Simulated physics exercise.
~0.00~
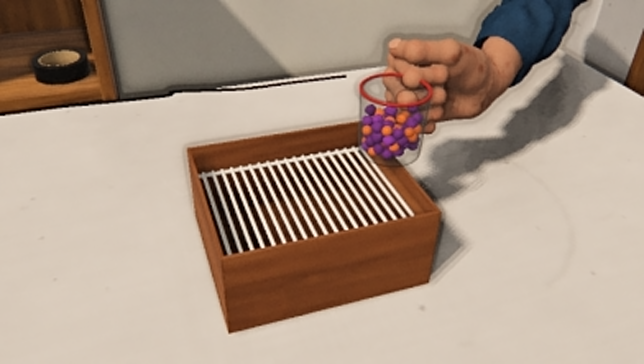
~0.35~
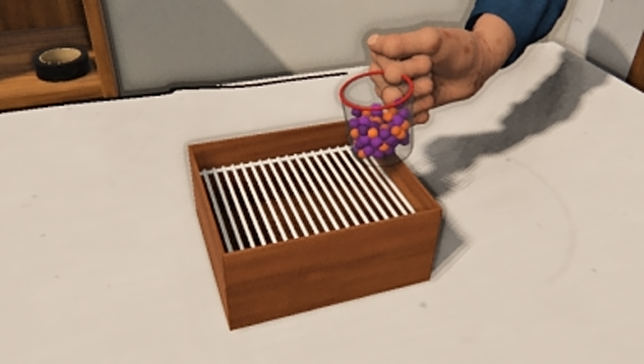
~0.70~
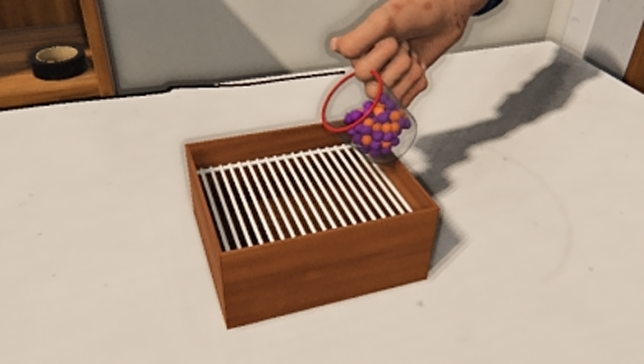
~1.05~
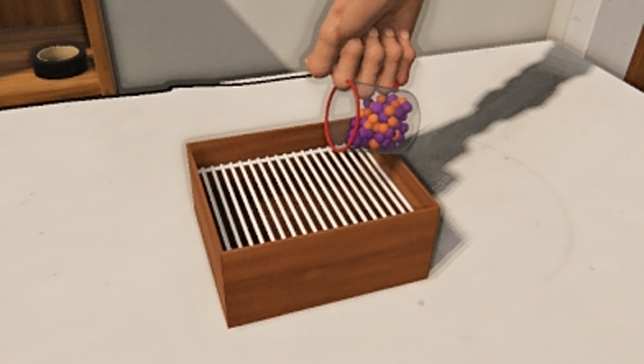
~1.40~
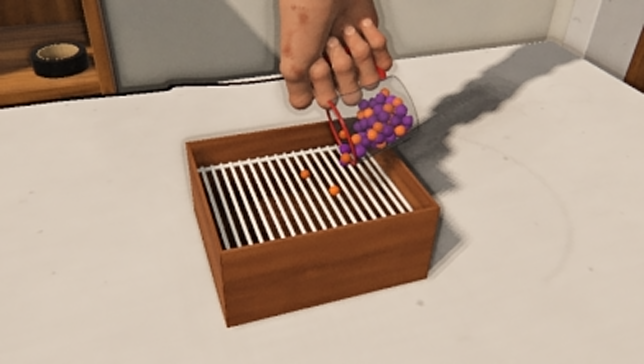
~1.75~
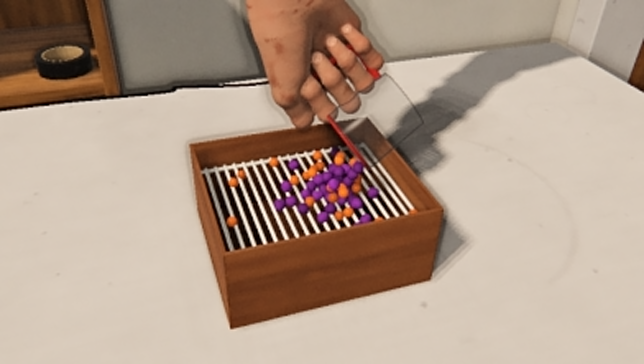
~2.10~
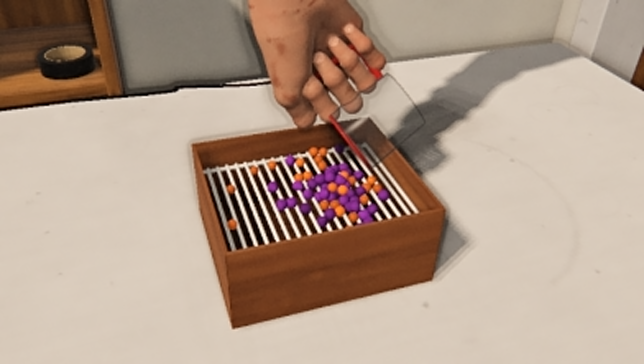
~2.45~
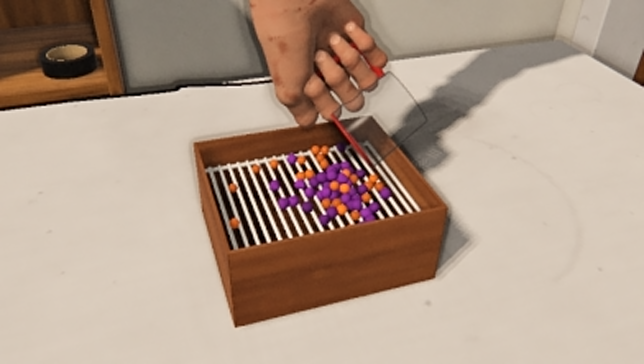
Orange and purple balls tumble from a hand-tipped cup and settle on the box's rack.
